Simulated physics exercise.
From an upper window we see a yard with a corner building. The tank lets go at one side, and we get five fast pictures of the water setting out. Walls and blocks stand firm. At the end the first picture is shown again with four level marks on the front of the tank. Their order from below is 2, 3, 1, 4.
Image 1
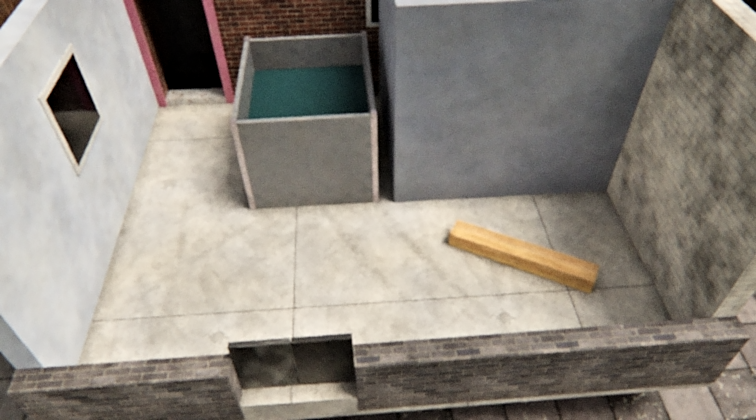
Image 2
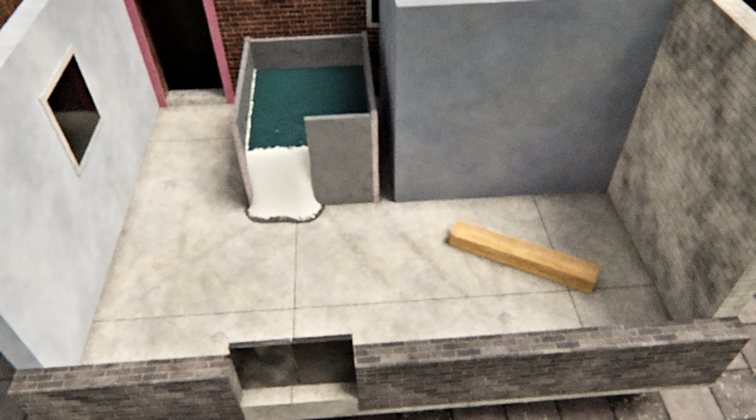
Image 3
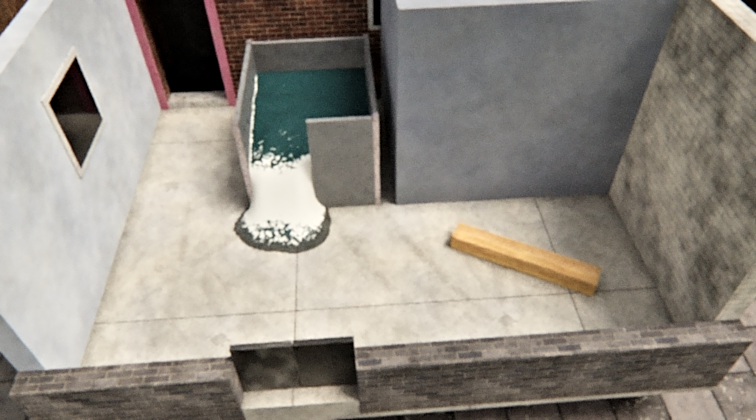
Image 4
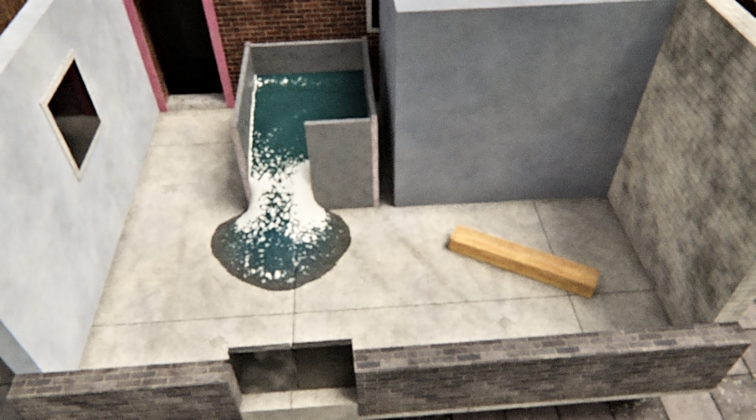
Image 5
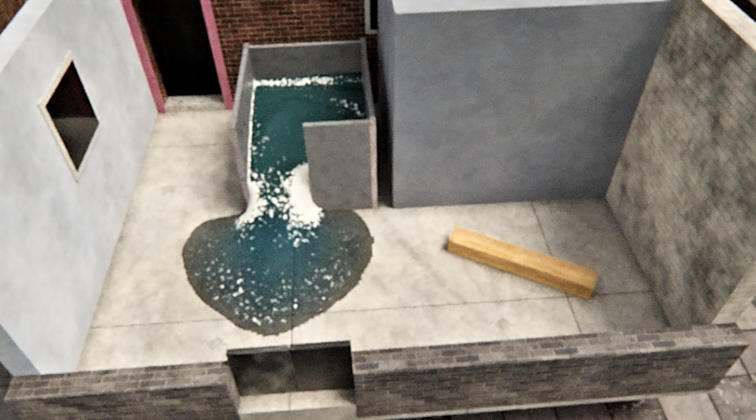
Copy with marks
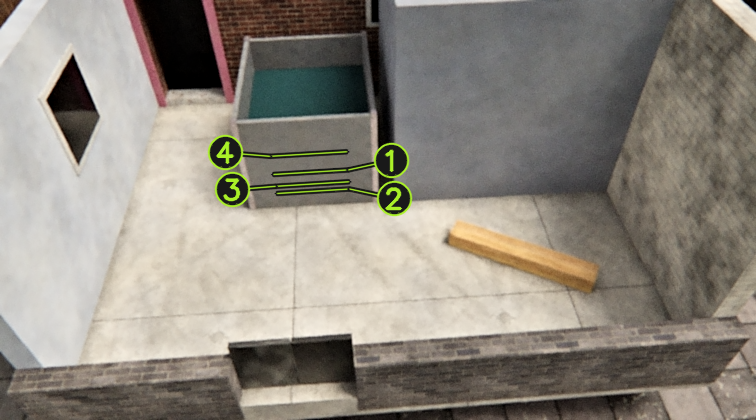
Teal water sits still in a gray tank in a walled yard, near a pink doorway and a wooden beam. Part of the tank's front opens on the left, and the water pours out in a white, foaming rush. It fans across the pale paving toward the low brick wall, leaving a widening dark patch.
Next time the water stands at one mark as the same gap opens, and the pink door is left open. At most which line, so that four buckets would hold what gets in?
Use level 4.
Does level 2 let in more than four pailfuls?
No.
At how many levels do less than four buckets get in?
All of the four.
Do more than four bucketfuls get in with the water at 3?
No, not at all.
On the marked copy, 1 at (310, 172); 2 at (313, 191); 3 at (312, 184); 4 at (308, 154); from the bottom up 2, 3, 1, 4.
With 1, nothing gets over.
With 2, nothing gets over.
With 3, nothing gets over.
With 4, a bucket or two gets in.
